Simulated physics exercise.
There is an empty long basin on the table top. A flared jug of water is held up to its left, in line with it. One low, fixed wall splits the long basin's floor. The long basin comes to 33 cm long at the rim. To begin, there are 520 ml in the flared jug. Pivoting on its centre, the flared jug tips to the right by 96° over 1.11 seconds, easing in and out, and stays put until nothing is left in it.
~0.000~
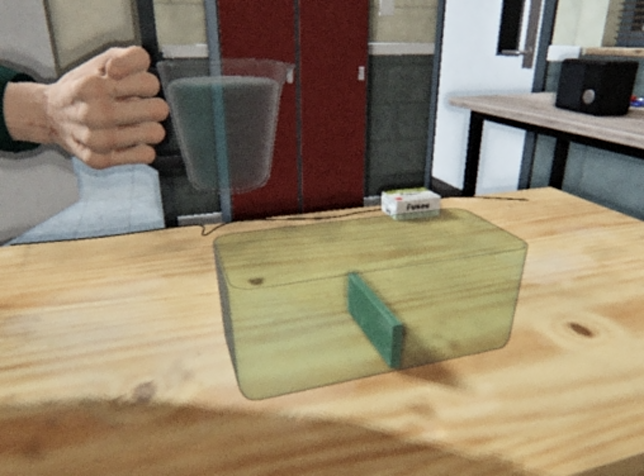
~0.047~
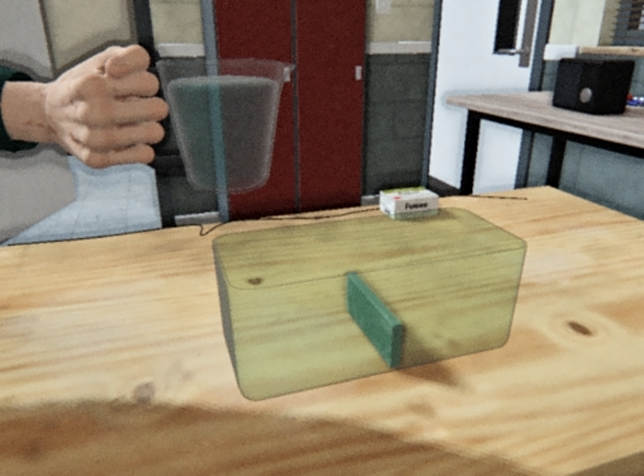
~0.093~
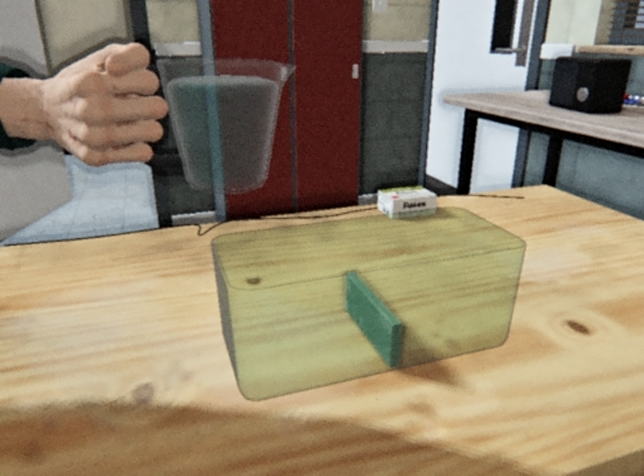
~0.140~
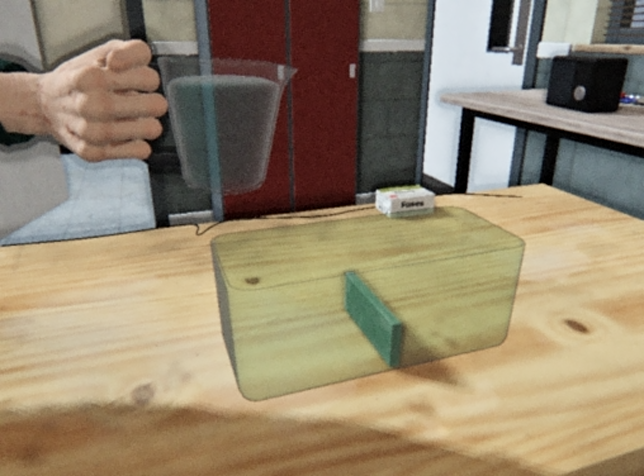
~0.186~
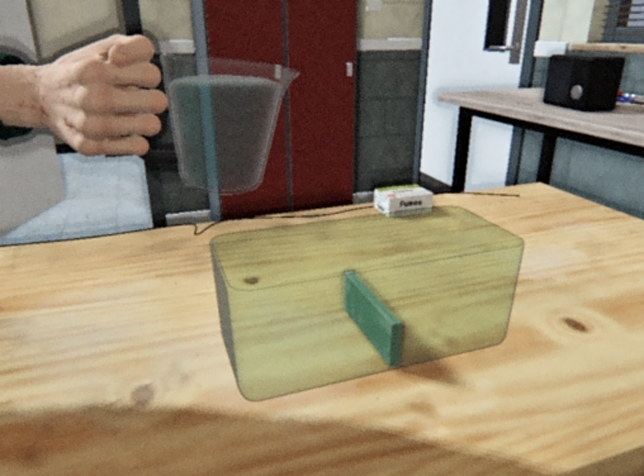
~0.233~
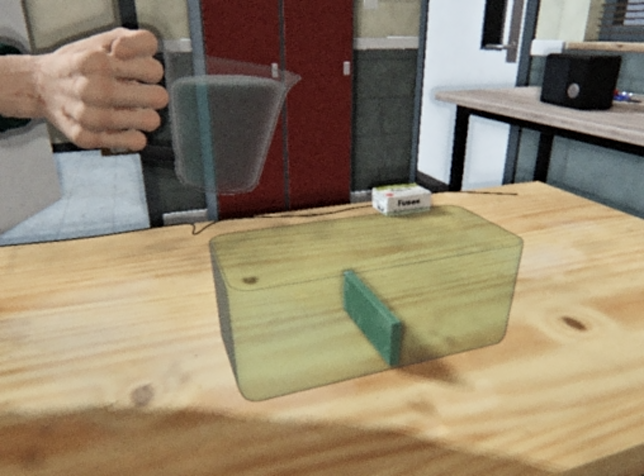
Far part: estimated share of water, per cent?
20 per cent.
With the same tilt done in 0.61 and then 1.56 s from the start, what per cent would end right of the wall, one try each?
Try 1: Approx. 10 %; try 2: Approx. 25 %.
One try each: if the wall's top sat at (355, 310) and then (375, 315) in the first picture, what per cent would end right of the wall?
Respectively 70 and 25 %.
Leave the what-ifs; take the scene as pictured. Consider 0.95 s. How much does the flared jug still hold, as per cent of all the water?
26 per cent or thereabouts.
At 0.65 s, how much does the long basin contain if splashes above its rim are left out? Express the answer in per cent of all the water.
Roughly 5 per cent.
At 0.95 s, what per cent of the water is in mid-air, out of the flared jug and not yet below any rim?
18 in a hundred, give or take.
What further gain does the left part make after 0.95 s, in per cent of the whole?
I'd say near 42 percent.
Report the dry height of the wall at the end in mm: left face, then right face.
Left 36 mm, right 50 mm.
After 0.65 s the tilt is 60° and 78 per cent is still to pour, 5 is left of the wall and 0 right of it.
After 0.95 s the tilt is 91° and 26 per cent is still to pour, 37 is left of the wall and 18 right of it.
After 1.27 s the tilt is 96° and 2 per cent is still to pour, 75 is left of the wall and 19 right of it.
After 1.61 s the tilt is 96° and 0 per cent is still to pour, 79 is left of the wall and 20 right of it.
In the end 79 per cent lies left of the wall, 20 right of it and 1 outside.
